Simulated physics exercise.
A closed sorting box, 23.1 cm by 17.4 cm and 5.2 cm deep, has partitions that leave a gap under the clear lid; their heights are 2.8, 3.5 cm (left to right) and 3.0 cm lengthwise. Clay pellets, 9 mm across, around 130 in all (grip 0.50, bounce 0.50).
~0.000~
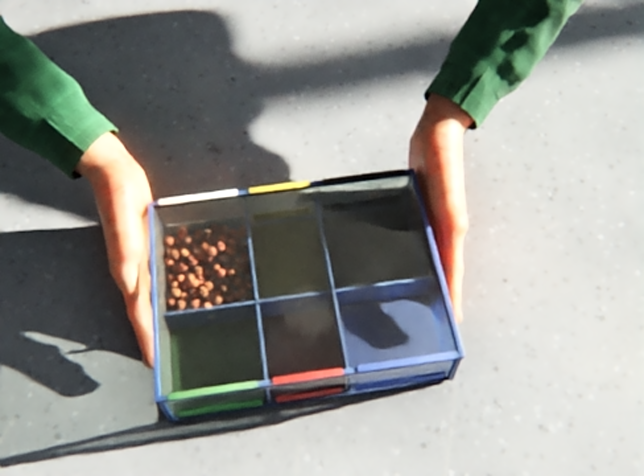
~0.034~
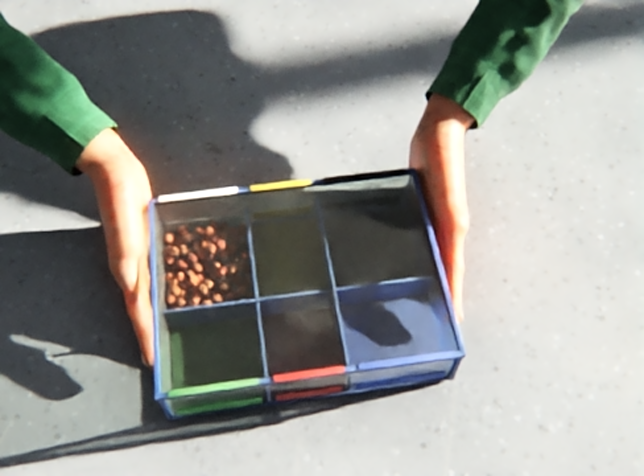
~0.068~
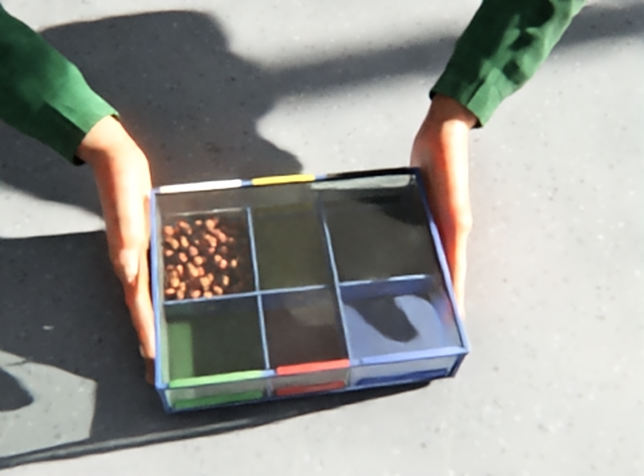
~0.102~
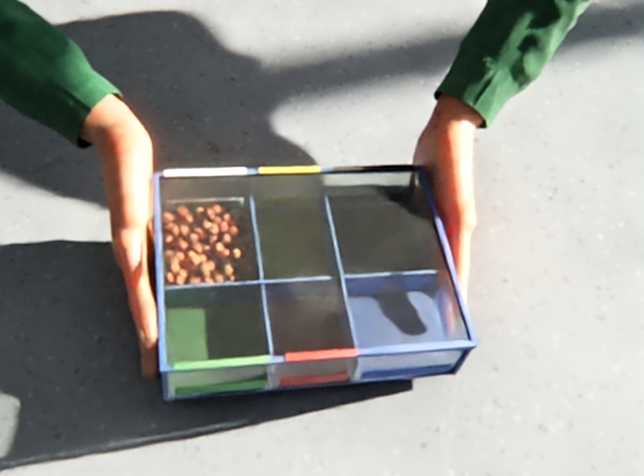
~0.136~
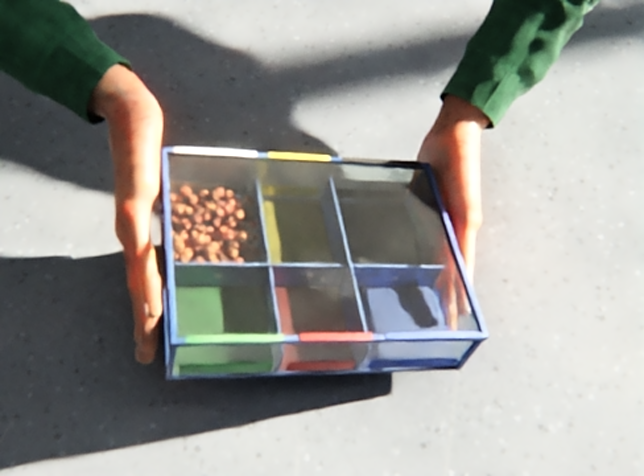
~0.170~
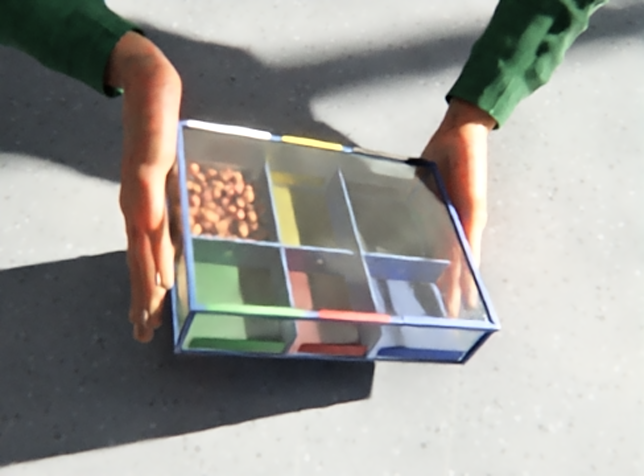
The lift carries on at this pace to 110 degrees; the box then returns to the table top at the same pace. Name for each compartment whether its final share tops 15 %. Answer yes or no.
Red: No, blue: No, green: No, yellow: Yes, white: No, black: Yes.
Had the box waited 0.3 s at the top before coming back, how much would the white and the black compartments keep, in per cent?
In that case white 5; black 55.
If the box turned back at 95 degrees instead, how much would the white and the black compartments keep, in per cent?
Then: White 20, black 50.
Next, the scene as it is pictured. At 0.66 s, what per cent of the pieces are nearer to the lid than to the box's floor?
About 100 per cent.
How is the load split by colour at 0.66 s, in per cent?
Red 0; blue 0; green 0; yellow 45; white 40; black 15.
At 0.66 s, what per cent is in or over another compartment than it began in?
Some 60 per cent.
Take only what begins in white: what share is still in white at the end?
Some 10 per cent.
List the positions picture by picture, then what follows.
Box tilt 0 degrees, front corners at (161, 397) and (458, 353); white 100 %, in the first frame.
Box tilt 1 degrees, front corners at (161, 394) and (460, 352), in the second frame.
Box tilt 4 degrees, front corners at (162, 385) and (464, 349), lowest corner right back, in the third frame.
Box tilt 9 degrees, front corners at (166, 367) and (471, 343), lowest corner right back, in the fourth frame.
Box tilt 17 degrees, front corners at (177, 339) and (481, 334), lowest corner right back, in the fifth frame.
Box tilt 24 degrees, front corners at (196, 306) and (493, 326), lowest corner right back; white 100 %. The box's pace is about 220 degrees a second, in the sixth frame.
Then, at 0.66 s, tilt 109 degrees; yellow 45 %, white 40 %, black 15 %.
After 0.98 s, tilt 46 degrees; yellow 35 %, white 10 %, black 55 %.
Then, at 1.40 s, tilt 0 degrees; yellow 35 %, white 10 %, black 55 %.
In the end, at 1.9 s, red 0 %, blue 0 %, green 0 %, yellow 35 %, white 10 %, black 55 %.
